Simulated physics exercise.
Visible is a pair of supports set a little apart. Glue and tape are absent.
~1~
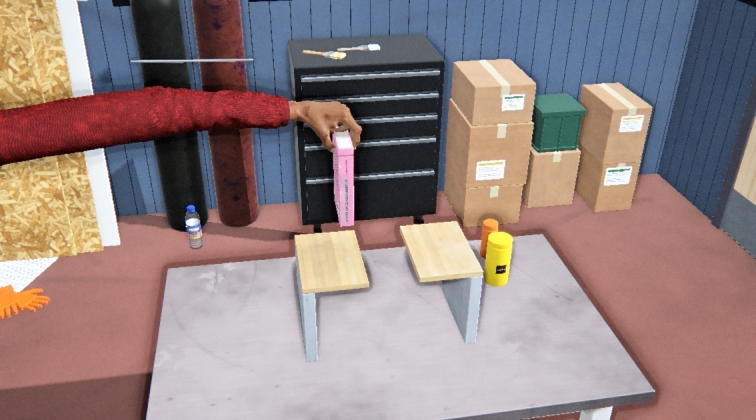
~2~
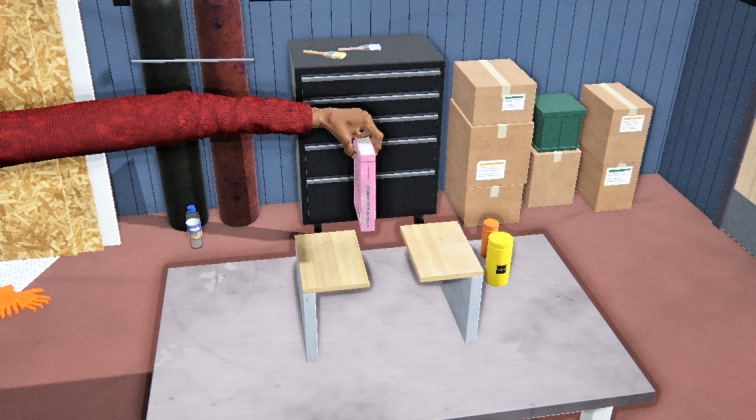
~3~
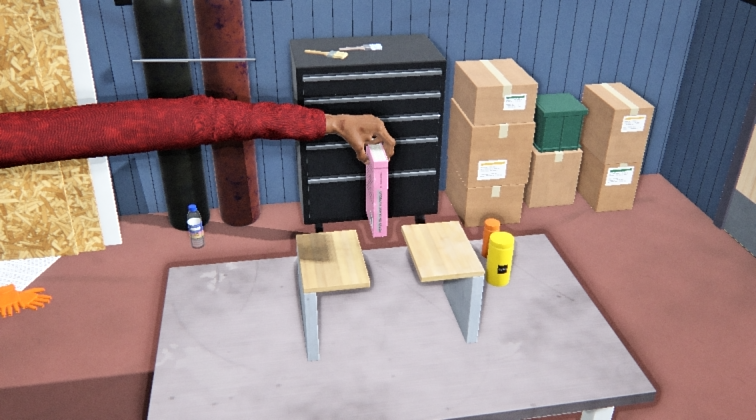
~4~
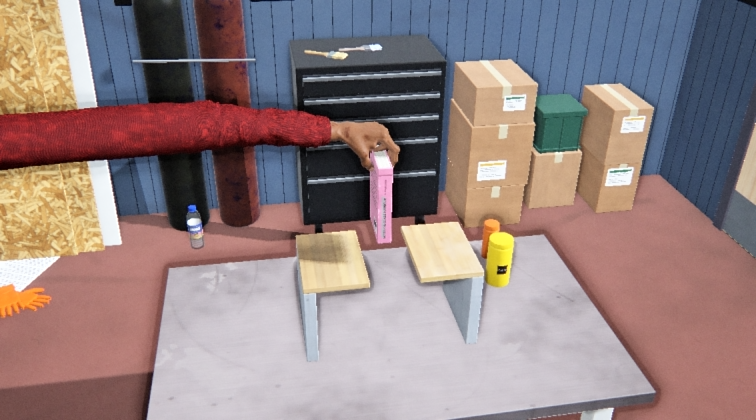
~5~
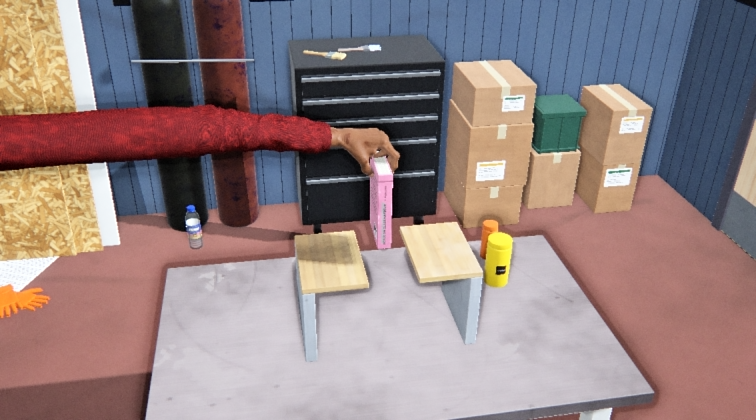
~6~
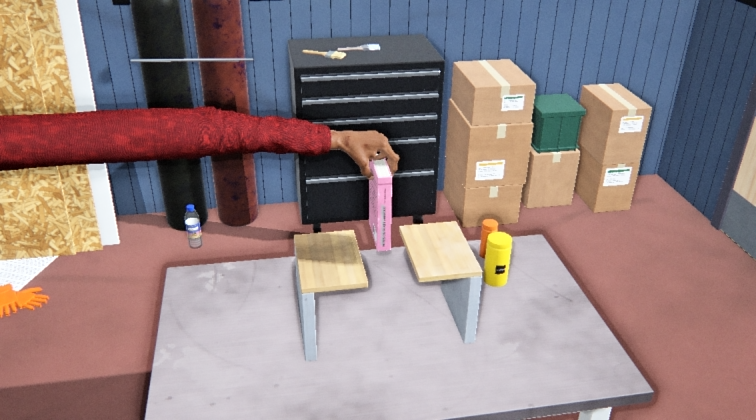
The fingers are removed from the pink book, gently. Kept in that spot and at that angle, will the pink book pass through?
It passes through.
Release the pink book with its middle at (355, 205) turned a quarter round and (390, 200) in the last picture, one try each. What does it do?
So, first time round it does not get through, then next time it makes it through.
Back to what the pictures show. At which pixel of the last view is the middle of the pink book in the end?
End point in the final view: About (379, 293).
Then, 0.20 s past the last view, pink book displaced a little near (380, 219).
Then, 0.30 s past the last view, pink book displaced about its own width near (379, 268).
Then, 0.40 s past the last view, pink book displaced well along near (379, 288).
Finally, moved from the start, pink book; the other 2 still in place. Final places as the last picture's camera would see them, pink book near (379, 294). The book goes down the gap.
